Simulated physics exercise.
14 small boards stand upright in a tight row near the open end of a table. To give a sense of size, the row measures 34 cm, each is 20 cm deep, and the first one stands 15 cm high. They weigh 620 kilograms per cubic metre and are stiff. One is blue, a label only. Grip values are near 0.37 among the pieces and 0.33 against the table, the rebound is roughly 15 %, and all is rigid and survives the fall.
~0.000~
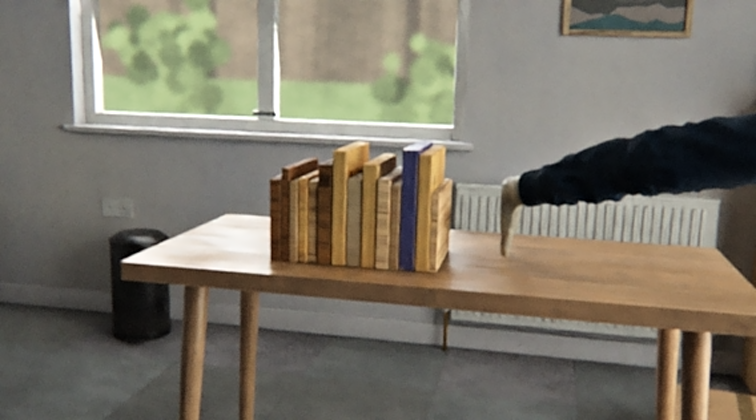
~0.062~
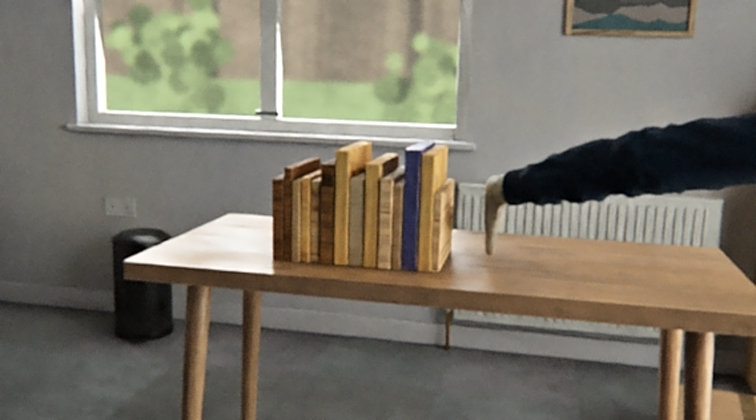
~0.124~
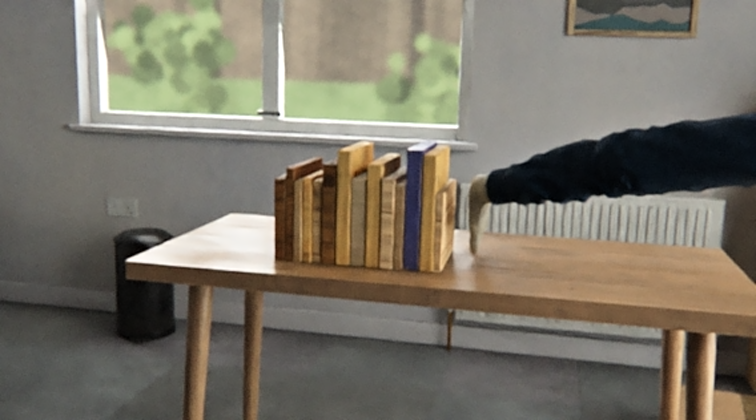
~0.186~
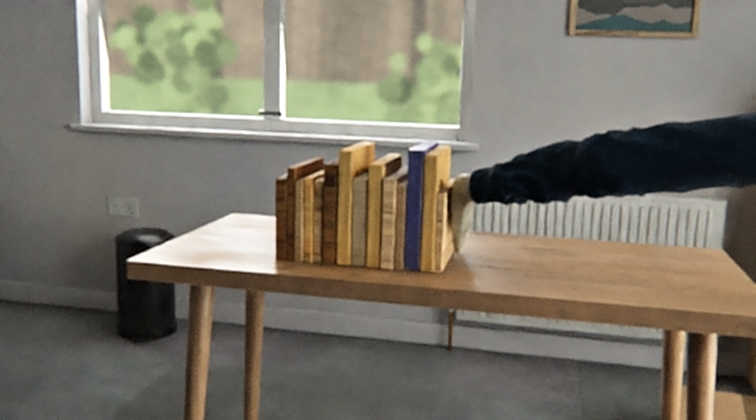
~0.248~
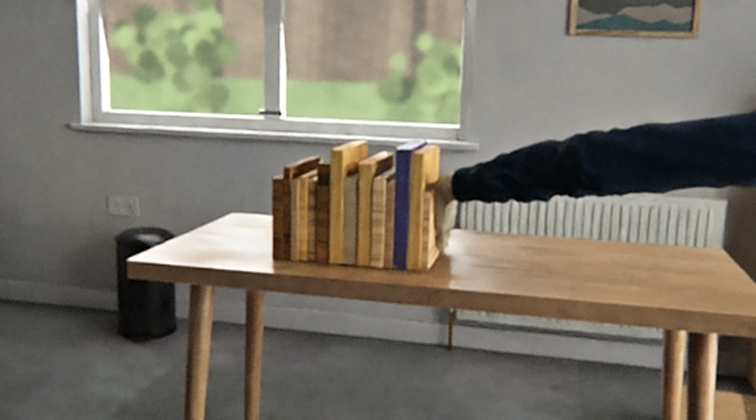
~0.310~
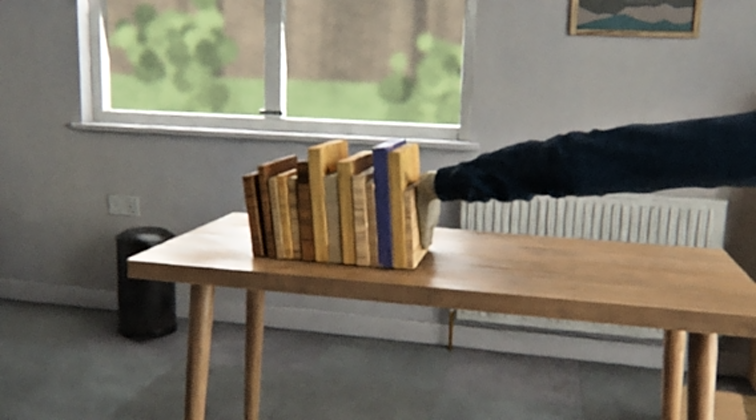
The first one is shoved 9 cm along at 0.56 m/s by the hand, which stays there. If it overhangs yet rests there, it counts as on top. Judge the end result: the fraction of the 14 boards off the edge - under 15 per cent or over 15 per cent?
My judgement: Less than 15 per cent.
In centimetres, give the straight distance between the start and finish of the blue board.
Displacement of blue = 10 cm.
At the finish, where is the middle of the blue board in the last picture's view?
I'd point at about (367, 215).
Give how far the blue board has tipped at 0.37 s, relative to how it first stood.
Something like 15°, more or less.
After 0.37 s, none of the 14 boards off the edge, 14 disturbed; blue board leaning 14°.
After 0.48 s, none of the 14 boards off the edge, 14 disturbed; blue board leaning 41°.
After 0.58 s, none of the 14 boards off the edge, 14 disturbed; blue board leaning 53°.
At rest (1.1 s), none of the 14 boards off the edge, 14 disturbed; blue board leaning 53°. That is 0 per cent. As the last picture would show them, middles, blue board near (367, 215).
